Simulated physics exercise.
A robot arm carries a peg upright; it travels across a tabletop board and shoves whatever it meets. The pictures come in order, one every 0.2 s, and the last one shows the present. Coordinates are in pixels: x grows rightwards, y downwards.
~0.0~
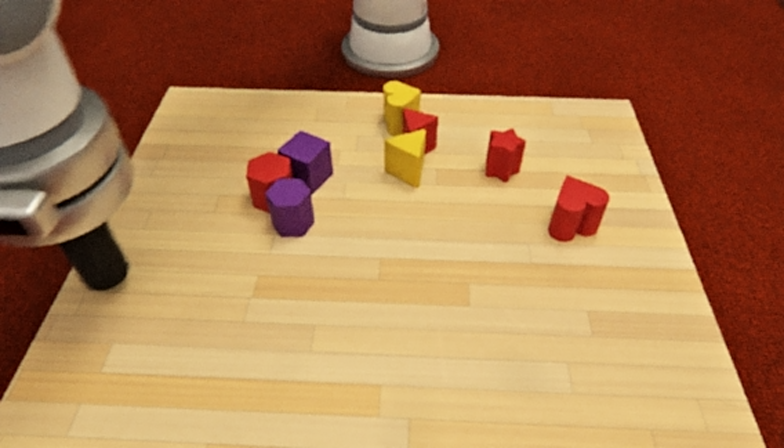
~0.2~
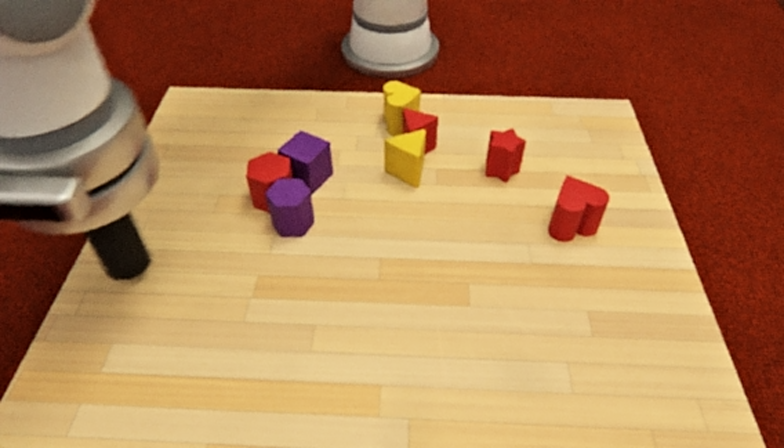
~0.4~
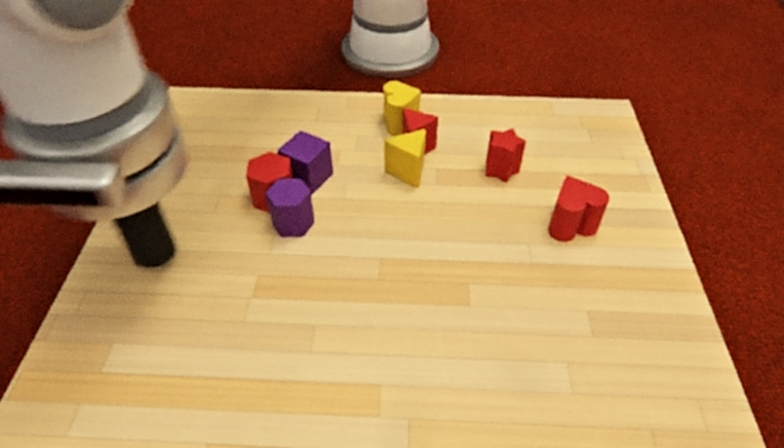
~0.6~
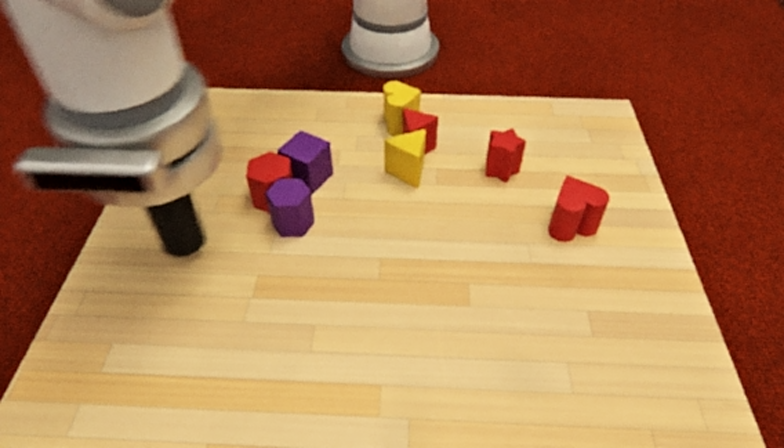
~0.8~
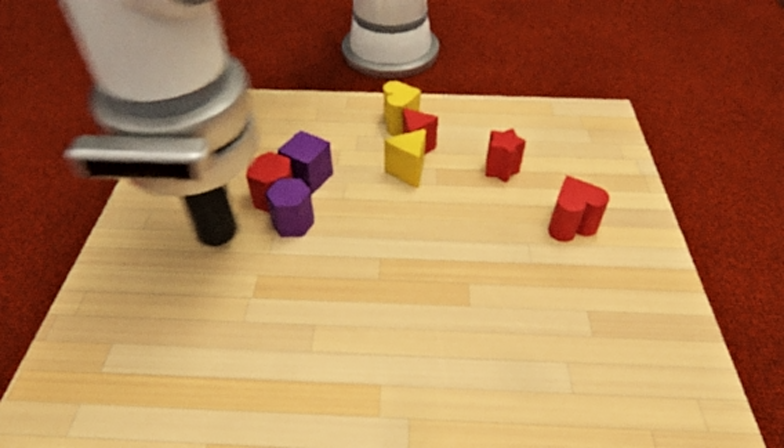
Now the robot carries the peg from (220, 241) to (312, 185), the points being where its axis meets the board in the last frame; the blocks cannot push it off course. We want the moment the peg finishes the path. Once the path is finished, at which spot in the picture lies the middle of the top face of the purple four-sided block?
I'd expect the centre of its top face to be at (351, 109).
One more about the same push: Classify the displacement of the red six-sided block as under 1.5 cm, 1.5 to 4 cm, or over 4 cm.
It goes a long way, over 4 cm.
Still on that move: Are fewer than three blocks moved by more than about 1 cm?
The answer is no.
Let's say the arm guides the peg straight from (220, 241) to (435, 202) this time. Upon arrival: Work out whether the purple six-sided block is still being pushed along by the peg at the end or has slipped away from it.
Still being pushed.
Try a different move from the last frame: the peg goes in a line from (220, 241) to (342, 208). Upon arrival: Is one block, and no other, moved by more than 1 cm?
I expect so.
The first path, step by step. One third of the way, peg at (253, 211); red six-sided block at (273, 163); purple four-sided block at (307, 143).
Two thirds of the way, peg at (284, 192); red six-sided block at (301, 146); purple six-sided block at (304, 190), turned 15° clockwise; purple four-sided block at (331, 126).
At the end, peg at (311, 176); red six-sided block at (327, 130); purple six-sided block at (304, 190), turned 15° clockwise; purple four-sided block at (351, 109), turned 15° anticlockwise; yellow triangular block not moved.
